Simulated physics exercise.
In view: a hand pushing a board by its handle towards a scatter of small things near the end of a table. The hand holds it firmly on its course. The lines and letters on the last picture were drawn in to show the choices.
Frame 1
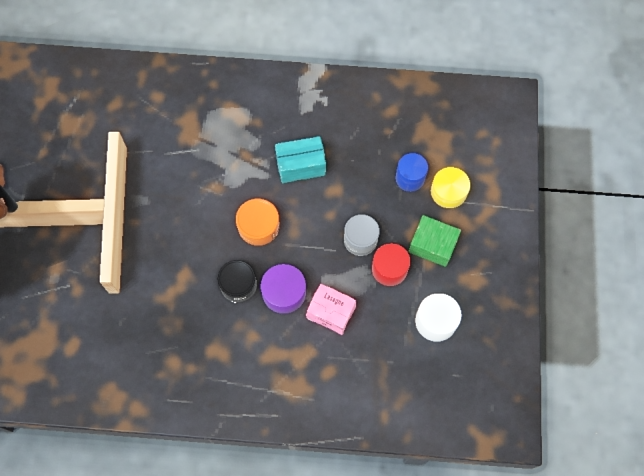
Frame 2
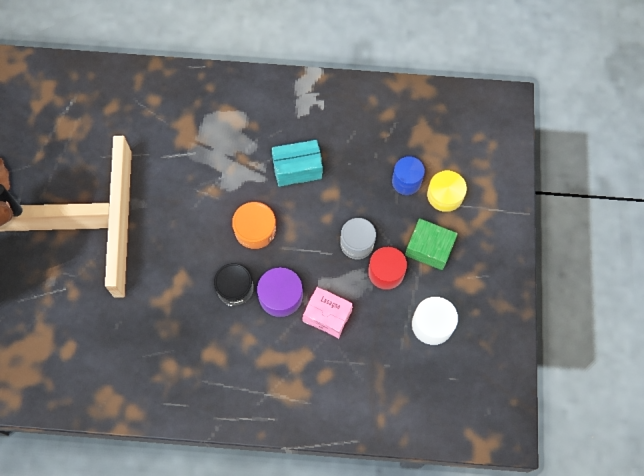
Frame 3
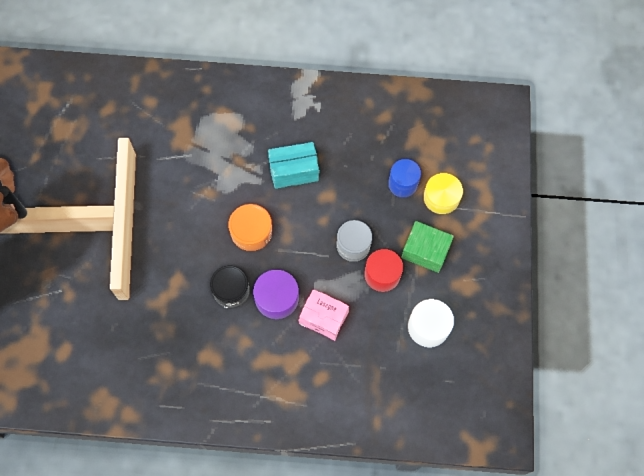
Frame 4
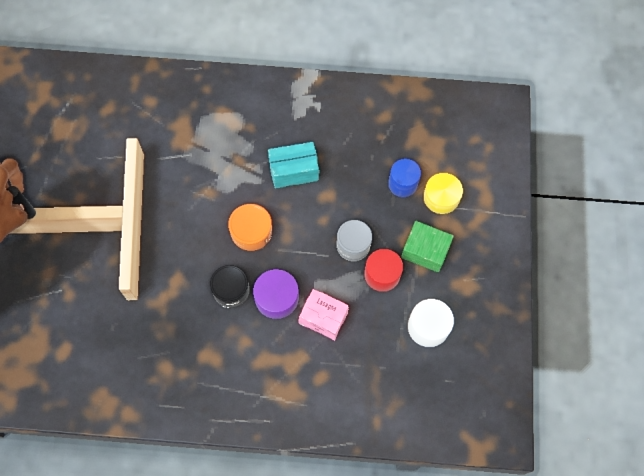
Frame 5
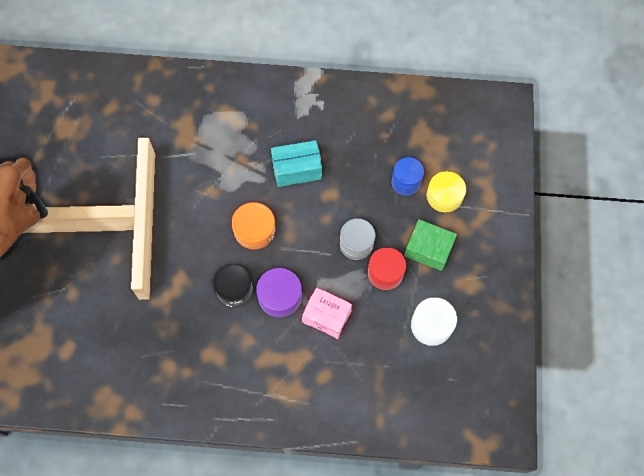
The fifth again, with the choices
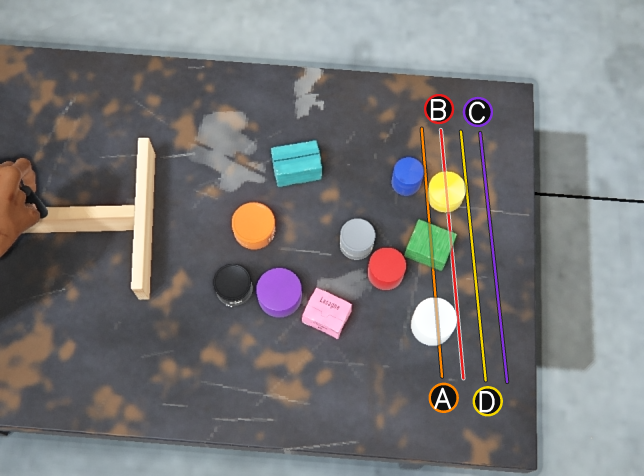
On a dark, patchy tabletop, a hand slowly pushed a wooden T-shaped board by its handle a short way to the right, towards a scatter of colourful little pots and blocks that stayed untouched.
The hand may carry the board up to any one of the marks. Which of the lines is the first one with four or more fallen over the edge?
At least to C.
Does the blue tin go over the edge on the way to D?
No.
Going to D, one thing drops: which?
It is the green block.
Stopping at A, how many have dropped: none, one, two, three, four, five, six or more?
The count is none.
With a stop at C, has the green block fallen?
Yes.
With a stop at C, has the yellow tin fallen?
By then, yes.
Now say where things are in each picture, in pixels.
In the first frame, grey jar (361, 236); red pot (391, 265); yellow tin (450, 188).
In the second frame, board (115, 208); black tub (234, 285).
In the third frame, board (120, 211); turquoise box (294, 165).
In the fourth frame, board (128, 211); white pot (430, 323).
In the fifth frame, board (140, 211); green block (431, 245); purple tin (280, 293); grey jar (357, 240).
On the copy, A at (431, 246); B at (452, 247); C at (493, 251); D at (473, 249).
On C. First, board (267, 220); pink packet (350, 330); purple tin (330, 293).
Then, board (393, 230); green block (475, 251); yellow tin (474, 200).
Finally, board (496, 238); red pot over the edge; blue tin over the edge; five fallen.
By contrast, A drops none; B drops none; D drops only one.
